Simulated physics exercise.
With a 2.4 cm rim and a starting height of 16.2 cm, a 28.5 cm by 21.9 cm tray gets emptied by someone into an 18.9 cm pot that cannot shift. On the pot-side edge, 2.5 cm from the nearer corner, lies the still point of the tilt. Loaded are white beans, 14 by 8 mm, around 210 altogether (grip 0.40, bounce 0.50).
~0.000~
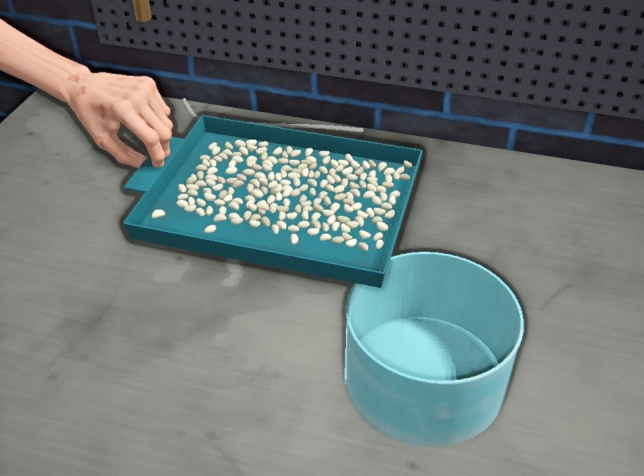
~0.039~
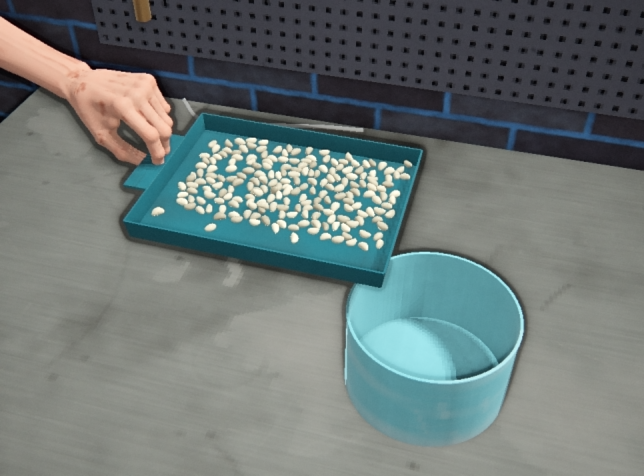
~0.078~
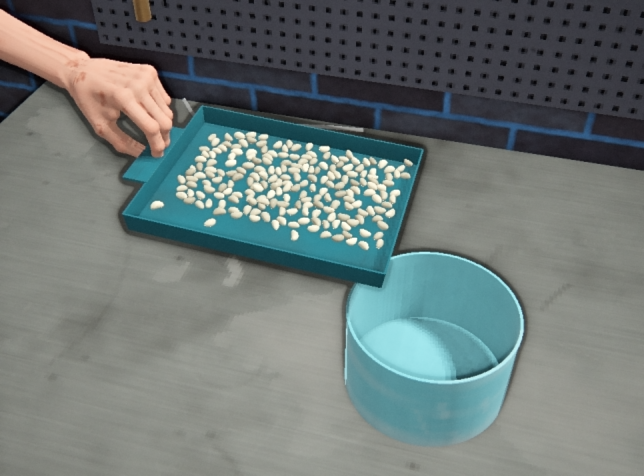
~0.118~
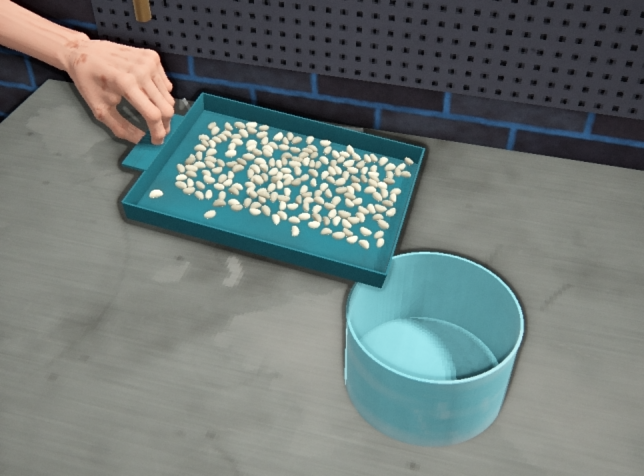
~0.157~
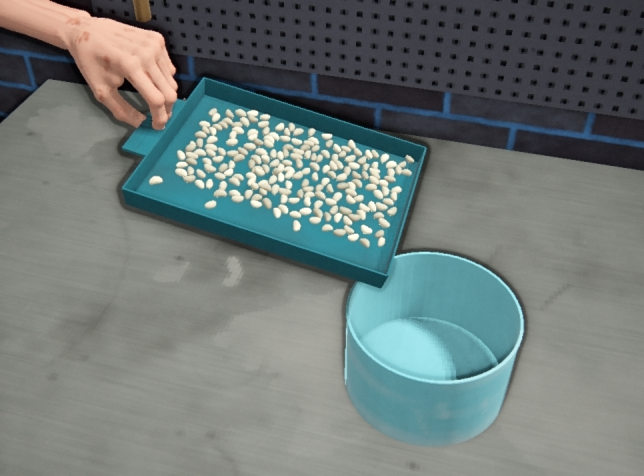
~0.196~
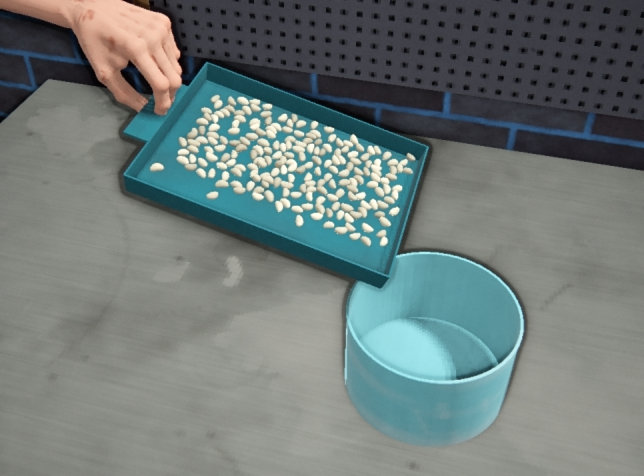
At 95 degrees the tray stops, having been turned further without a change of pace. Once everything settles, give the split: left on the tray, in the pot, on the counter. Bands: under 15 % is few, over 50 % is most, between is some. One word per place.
Tray: Few, pot: Most, counter: Some.
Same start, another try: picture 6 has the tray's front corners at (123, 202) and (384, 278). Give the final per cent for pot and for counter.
Pot 75; counter 20.
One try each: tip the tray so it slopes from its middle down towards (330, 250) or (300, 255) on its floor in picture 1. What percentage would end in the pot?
Estimate: Some 100 % and some 55 % respectively.
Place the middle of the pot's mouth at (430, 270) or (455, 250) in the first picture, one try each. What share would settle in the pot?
85 and 60 %.
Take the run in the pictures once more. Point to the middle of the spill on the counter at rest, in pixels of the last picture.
You'll find it at about pixel (508, 311).
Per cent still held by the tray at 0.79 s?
Roughly 70 percent of the load, I'd say.
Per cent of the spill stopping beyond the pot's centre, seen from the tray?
It comes to near 80 percent.
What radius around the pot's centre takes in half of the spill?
About 18 cm from the centre.
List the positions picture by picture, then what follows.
In the first frame, tray tilt 0 degrees, front corners at (127, 222) and (382, 271); middle of the pieces at (287, 188); pot at (434, 312).
In the second frame, tray tilt 1 degrees, front corners at (127, 220) and (382, 271); middle of the pieces at (287, 187).
In the third frame, tray tilt 3 degrees, front corners at (126, 213) and (383, 272); middle of the pieces at (287, 184).
In the fourth frame, tray tilt 6 degrees, front corners at (125, 201) and (384, 272), lowest corner right front; middle of the pieces at (288, 177).
In the fifth frame, tray tilt 11 degrees, front corners at (126, 188) and (386, 273), lowest corner right front; middle of the pieces at (289, 170).
In the sixth frame, tray tilt 15 degrees, front corners at (128, 174) and (387, 274), lowest corner right front; middle of the pieces at (292, 163); pot at (434, 312). The tray's pace is about 110 degrees a second.
Then, at 0.55 s, tilt 54 degrees; the tray holds 100 %, the pot 0 %.
After 0.79 s, tilt 80 degrees; the tray holds 70 %, the pot 20 %.
After 1.13 s, tilt 95 degrees; the tray holds 20 %, the pot 60 %.
In the end, at 3.2 s, tray 5 %, pot 75 %, counter 25 %.
